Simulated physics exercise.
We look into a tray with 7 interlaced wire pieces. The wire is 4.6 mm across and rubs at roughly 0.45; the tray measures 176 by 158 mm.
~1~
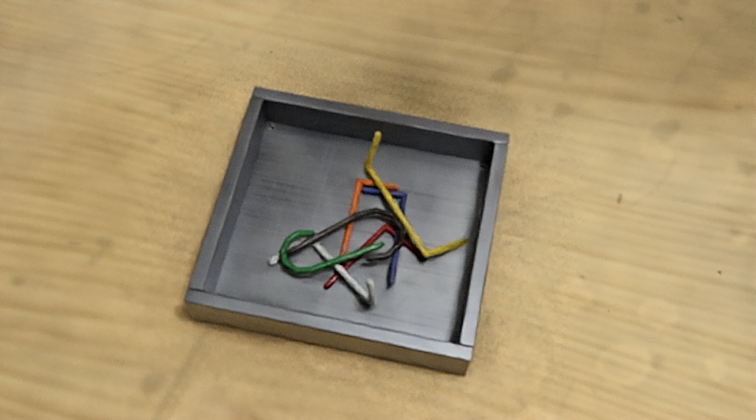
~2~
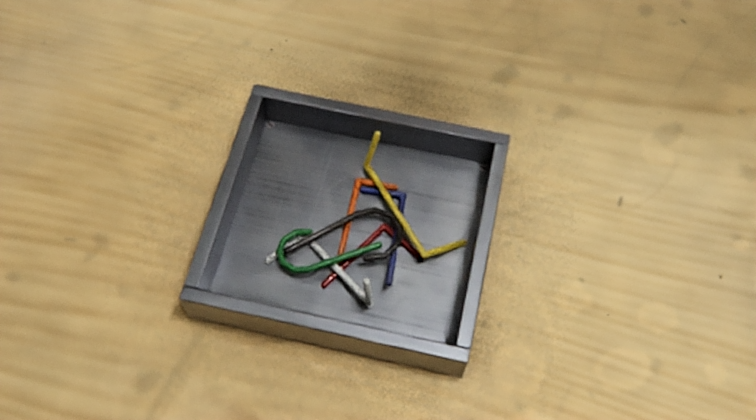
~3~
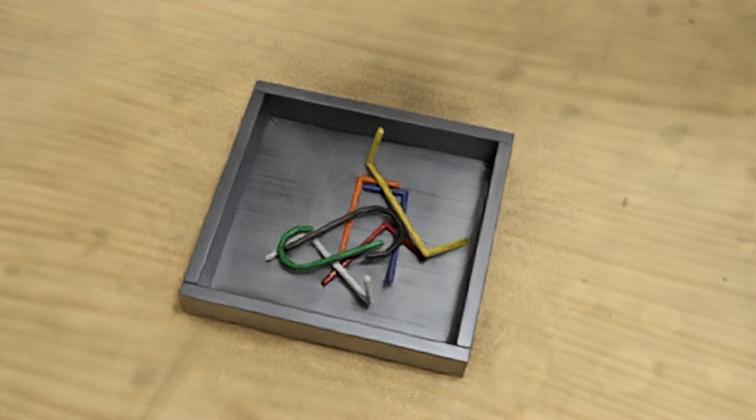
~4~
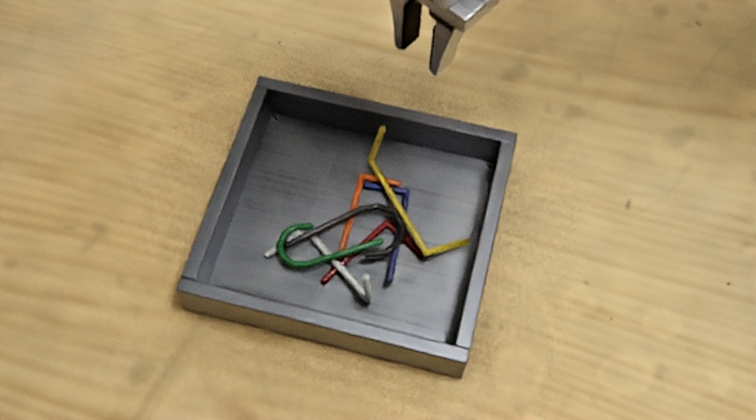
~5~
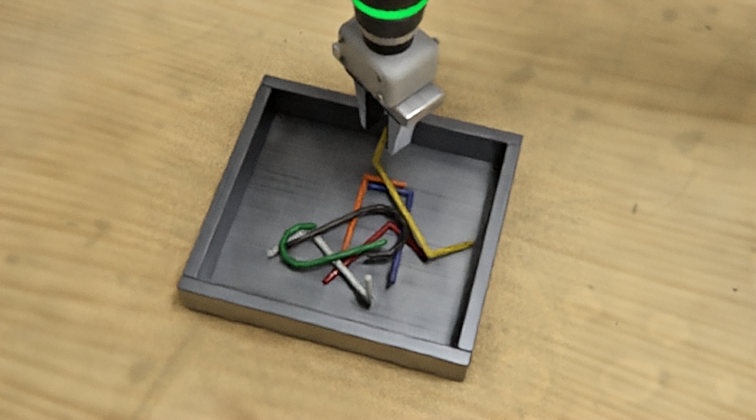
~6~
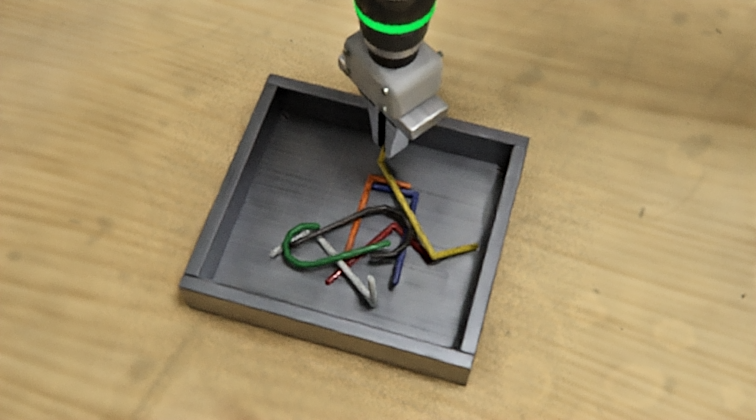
A grey robotic gripper with a glowing green ring comes in from the top, lowers to the tray's upper part and closes its fingers on the yellow wire's upper end, while the view drifts very slightly. The dark grey square tray sits on a pale wooden surface, seen from above at an angle. Inside, green, black, white and red bent wires tangle left of and below orange, blue and yellow ones.
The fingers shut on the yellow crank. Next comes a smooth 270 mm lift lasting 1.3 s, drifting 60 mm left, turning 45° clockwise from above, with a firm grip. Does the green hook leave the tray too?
The green hook remains below.
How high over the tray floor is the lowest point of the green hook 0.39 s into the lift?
Some 10 mm up.
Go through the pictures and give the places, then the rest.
The first frame shows fingers out of view, 207 mm above the grip; green hook from (312, 233) to (382, 245), passing over red key, over orange key, over white crank; yellow crank from (378, 135) to (465, 241), passing over orange key.
The second frame shows fingers out of view, 207 mm above the grip; green hook from (309, 232) to (379, 245), passing over red key, over orange key, over white crank; red key from (420, 256) to (324, 285), passing under green hook, under black hook.
The third frame shows fingers out of view, 193 mm above the grip; blue key from (365, 187) to (390, 281), passing under black hook; black hook from (368, 256) to (287, 248), passing over red key, over blue key.
The fourth frame shows fingers (425, 42) 103 mm above the grip; orange key from (398, 184) to (339, 257), passing under yellow crank, under green hook; white crank from (268, 255) to (366, 278), passing under green hook.
The fifth frame shows fingers (386, 125) 13 mm above the grip; yellow crank from (387, 129) to (471, 244), passing over orange key.
The sixth frame shows fingers (390, 136) closed on the yellow crank; green hook from (317, 226) to (388, 243); yellow crank from (393, 129) to (475, 246).
Then, 0.39 s into the lift, lowest point more than 20 mm over the tray floor, yellow crank 58 mm.
Then, 0.71 s into the lift, lowest point more than 20 mm over the tray floor, yellow crank 158 mm.
Then, 1.30 s into the lift, lowest point more than 20 mm over the tray floor, yellow crank 272 mm.
At rest, hanging yellow crank 272 mm; the other 6 are down.
